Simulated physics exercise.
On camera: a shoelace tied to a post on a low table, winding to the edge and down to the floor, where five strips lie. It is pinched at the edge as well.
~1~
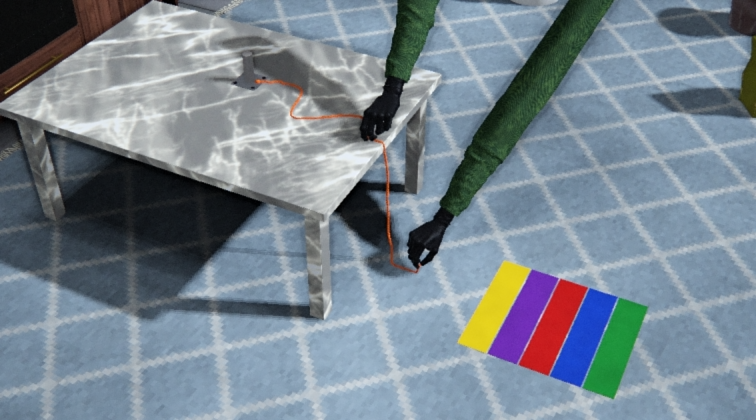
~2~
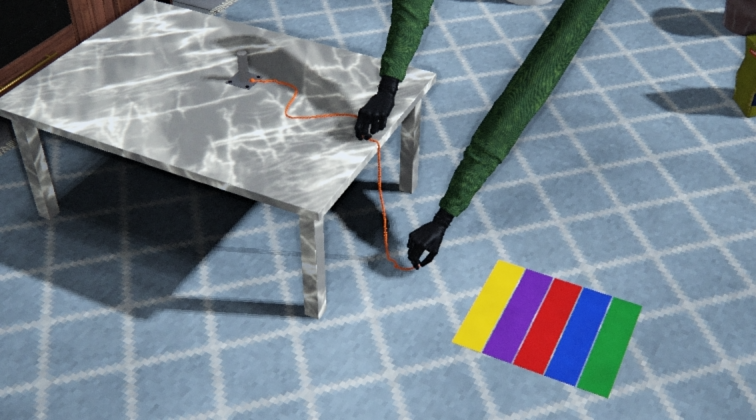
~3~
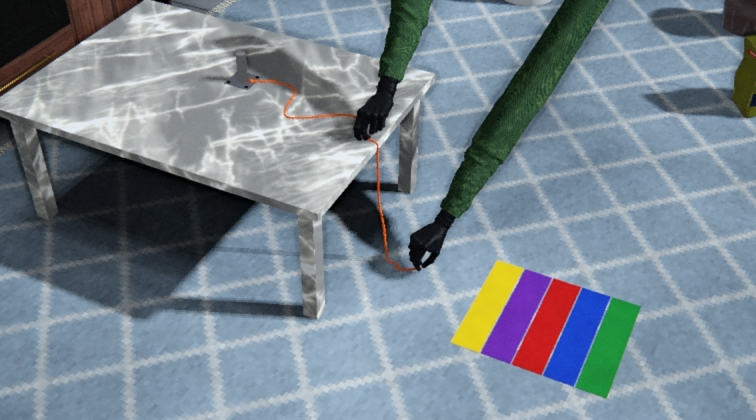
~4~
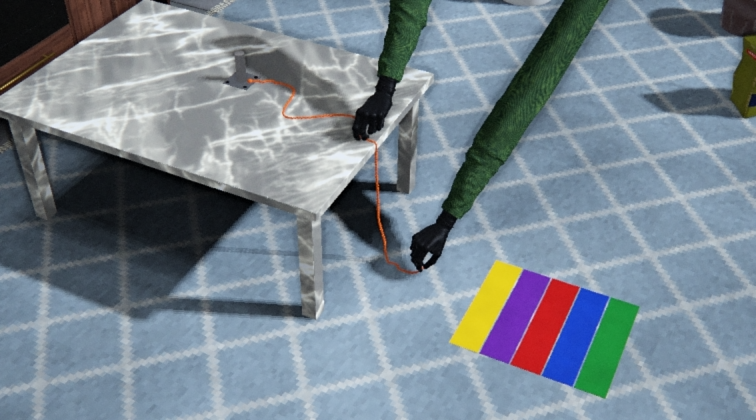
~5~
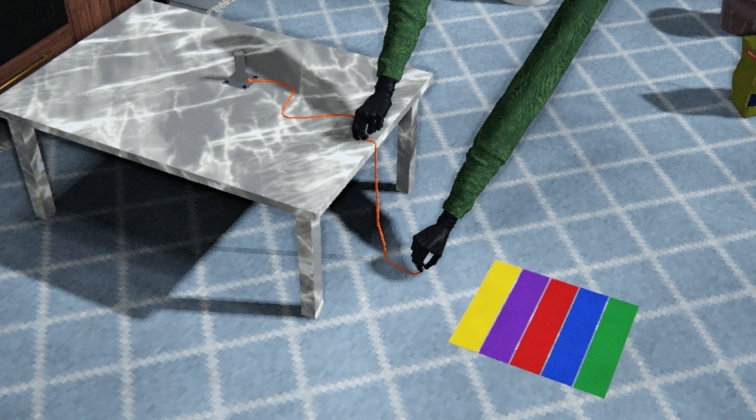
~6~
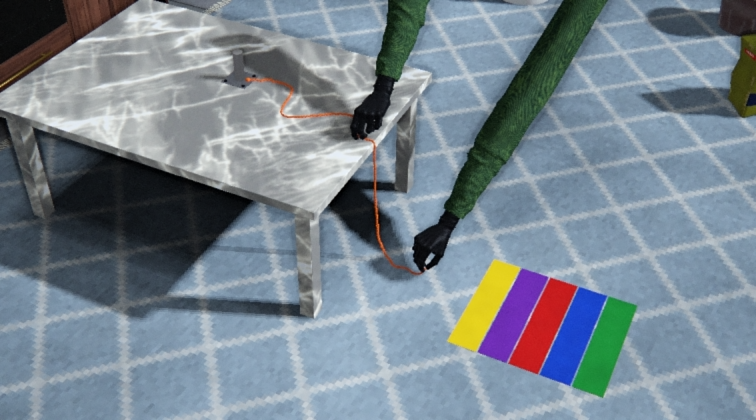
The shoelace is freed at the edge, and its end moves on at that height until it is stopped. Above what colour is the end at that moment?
It gets as far as the blue strip.
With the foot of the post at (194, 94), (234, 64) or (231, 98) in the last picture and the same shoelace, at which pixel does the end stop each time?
Near (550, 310), (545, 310) and (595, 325).
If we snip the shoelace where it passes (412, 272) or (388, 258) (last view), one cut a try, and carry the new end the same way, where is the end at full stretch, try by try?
The places are (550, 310) and (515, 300).
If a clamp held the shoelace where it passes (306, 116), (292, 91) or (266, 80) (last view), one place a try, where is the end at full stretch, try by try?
The places are (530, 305), (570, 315) and (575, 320).
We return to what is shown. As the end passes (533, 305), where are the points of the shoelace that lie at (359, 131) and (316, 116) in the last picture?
Near (390, 171) and (356, 126).
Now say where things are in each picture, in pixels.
The first frame shows end (420, 265); yellow (480, 332); purple (510, 343); red (541, 354); blue (572, 365); green (605, 376).
The second frame shows end (420, 266); shoelace through (277, 83) (286, 112) (345, 115) (376, 143) (382, 200) (387, 249).
The third frame shows end (421, 267).
The fourth frame shows end (423, 268); shoelace through (275, 83) (283, 113) (342, 115) (374, 143) (378, 200) (385, 250).
The fifth frame shows end (424, 269).
The sixth frame shows end (425, 269); shoelace through (273, 82) (281, 112) (340, 114) (372, 142) (375, 199) (383, 249).
Soon after, end near (533, 305); over purple.
Then, end near (561, 315); over red.
At full stretch, end near (579, 321); over blue. The blue one.
